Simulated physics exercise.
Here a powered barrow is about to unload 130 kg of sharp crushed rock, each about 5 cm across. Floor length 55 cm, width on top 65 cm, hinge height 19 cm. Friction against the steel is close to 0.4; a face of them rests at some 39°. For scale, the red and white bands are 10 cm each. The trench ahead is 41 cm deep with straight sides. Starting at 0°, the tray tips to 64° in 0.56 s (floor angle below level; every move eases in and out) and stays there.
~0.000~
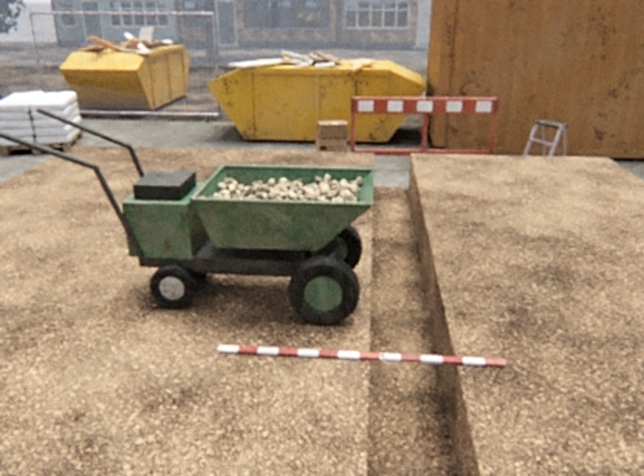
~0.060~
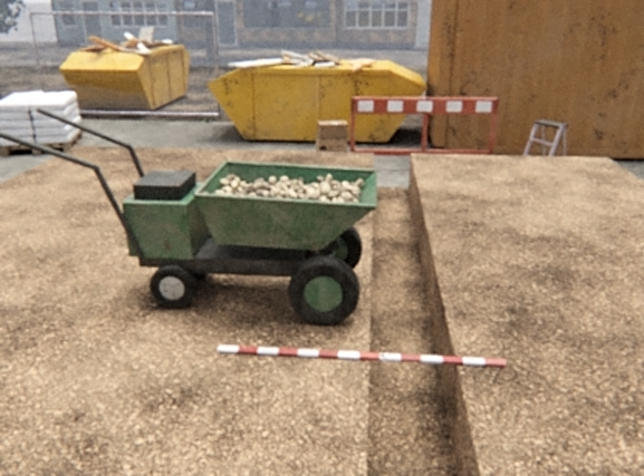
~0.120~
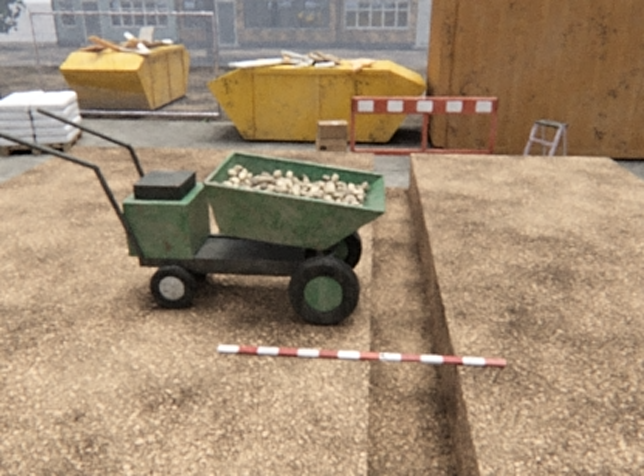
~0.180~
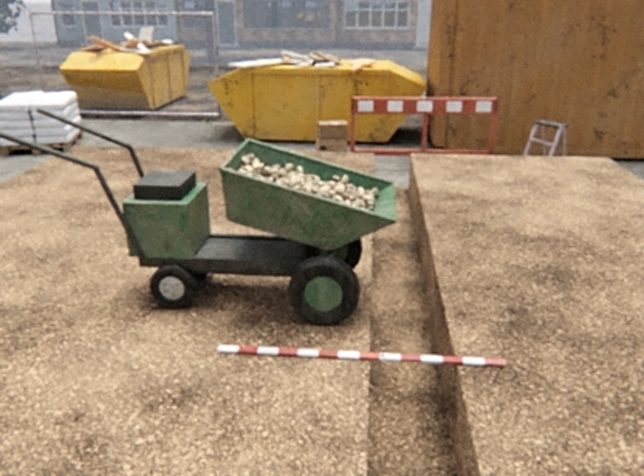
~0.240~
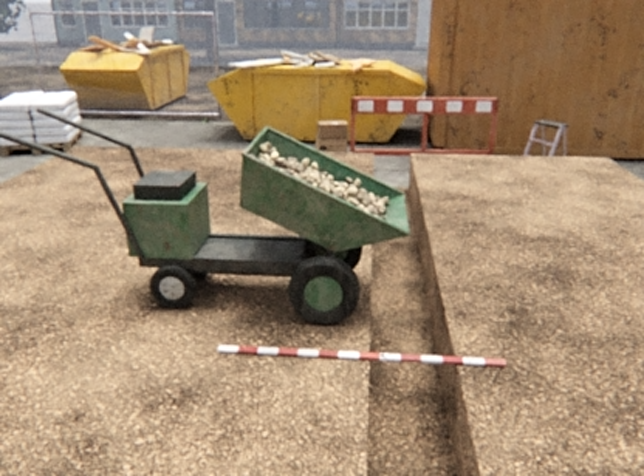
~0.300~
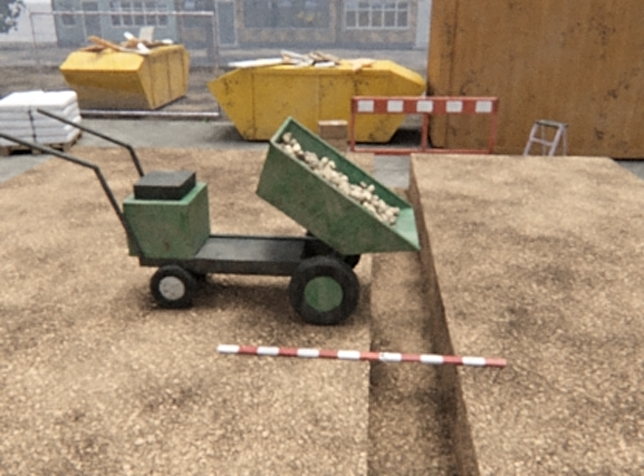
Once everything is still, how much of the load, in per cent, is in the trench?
Close to 33 in a hundred.
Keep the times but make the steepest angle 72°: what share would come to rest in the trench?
In that case some 35 per cent.
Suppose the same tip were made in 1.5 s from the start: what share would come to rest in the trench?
Then about 55 per cent.
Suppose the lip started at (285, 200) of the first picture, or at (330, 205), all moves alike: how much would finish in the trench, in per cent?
First some 85, then 75 per cent.
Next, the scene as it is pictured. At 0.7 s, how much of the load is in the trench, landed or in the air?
Some 5 per cent.
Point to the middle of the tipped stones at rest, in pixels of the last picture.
Around (466, 302).
After 0.4 s the floor is at 54°; 100 % in the tray; the foremost stones are at (410, 246).
After 0.7 s the floor is at 64°; 89 % in the tray, 5 % in the trench, 6 % past the trench; the foremost stones are at (468, 297).
After 1.0 s the floor is at 64°; 32 % in the tray, 9 % in the trench, 59 % past the trench; the foremost stones are at (599, 325).
After 3.0 s the floor is at 64°; 7 % in the tray, 33 % in the trench, 59 % past the trench; the foremost stones are past the picture's edge.
